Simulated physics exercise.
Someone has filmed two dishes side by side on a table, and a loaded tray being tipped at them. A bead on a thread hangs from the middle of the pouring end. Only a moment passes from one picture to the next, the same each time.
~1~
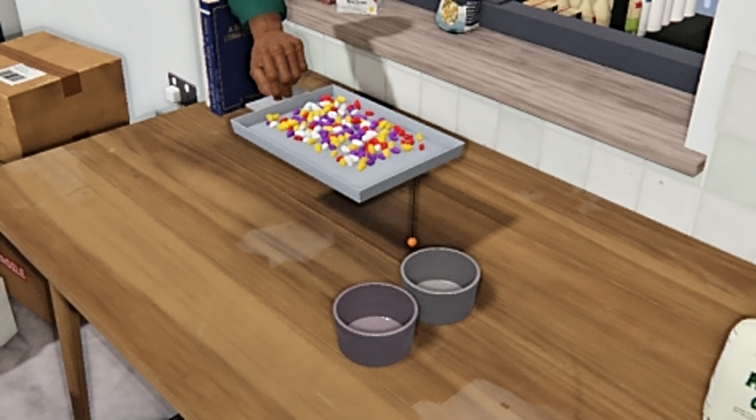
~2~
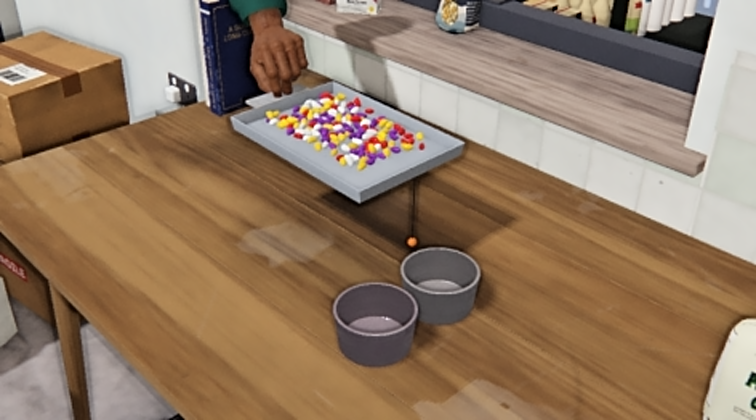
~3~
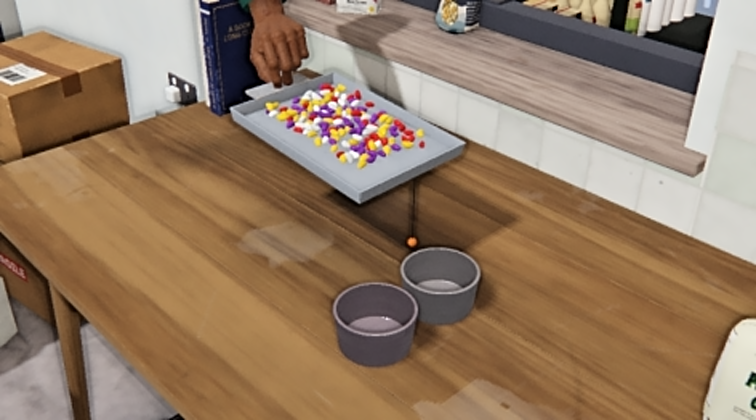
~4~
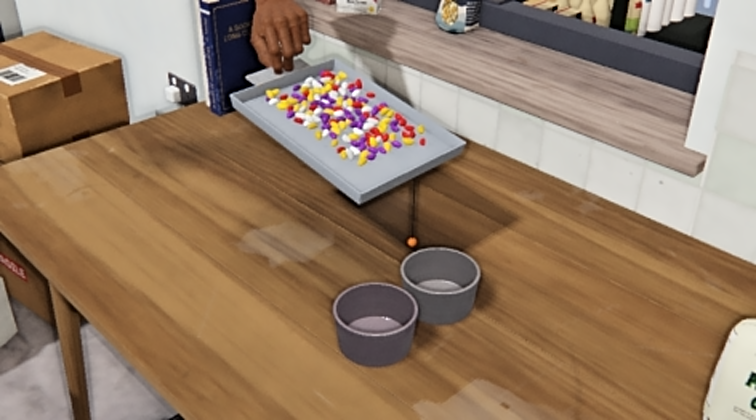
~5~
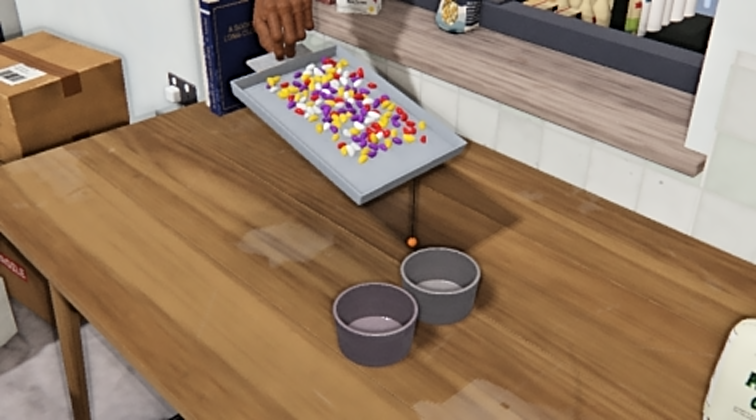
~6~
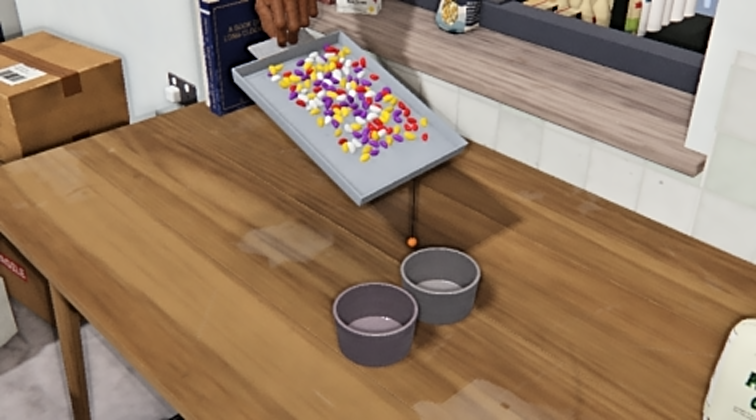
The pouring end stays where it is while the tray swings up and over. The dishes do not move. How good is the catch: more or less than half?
In the dishes lies over half of it.
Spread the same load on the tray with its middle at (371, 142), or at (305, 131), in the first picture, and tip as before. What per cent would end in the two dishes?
First some 80, then 70 per cent.
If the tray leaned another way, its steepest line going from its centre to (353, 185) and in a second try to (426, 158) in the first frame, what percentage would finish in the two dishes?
About 30 and 10 per cent.
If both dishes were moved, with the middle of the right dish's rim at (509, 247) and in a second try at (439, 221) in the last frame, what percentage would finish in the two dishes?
First some 40, then 0 per cent.
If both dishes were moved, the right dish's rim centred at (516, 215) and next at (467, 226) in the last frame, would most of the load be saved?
In turn: Below a half; below a half.
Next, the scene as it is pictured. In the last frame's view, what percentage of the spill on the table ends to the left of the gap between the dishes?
Some 30 per cent.
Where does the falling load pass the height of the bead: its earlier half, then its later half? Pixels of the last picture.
The first part at (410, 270); the rest at (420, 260).
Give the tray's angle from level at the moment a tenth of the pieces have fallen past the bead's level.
Roughly 75°.
Shortly afterwards, tray tipped steeply; all but a few on the tray; only a few in the right dish; a little in the air.
Next, tray tipped past a quarter turn; near a third on the tray; near a quarter in the left dish; a little in the right dish; a little outside both; a little in the air.
Some moments later, tray tipped past a quarter turn; near a third in the left dish; near half in the right dish; near a quarter outside both.
In the end, tray tipped past a quarter turn; near a third in the left dish; near half in the right dish; near a quarter outside both.
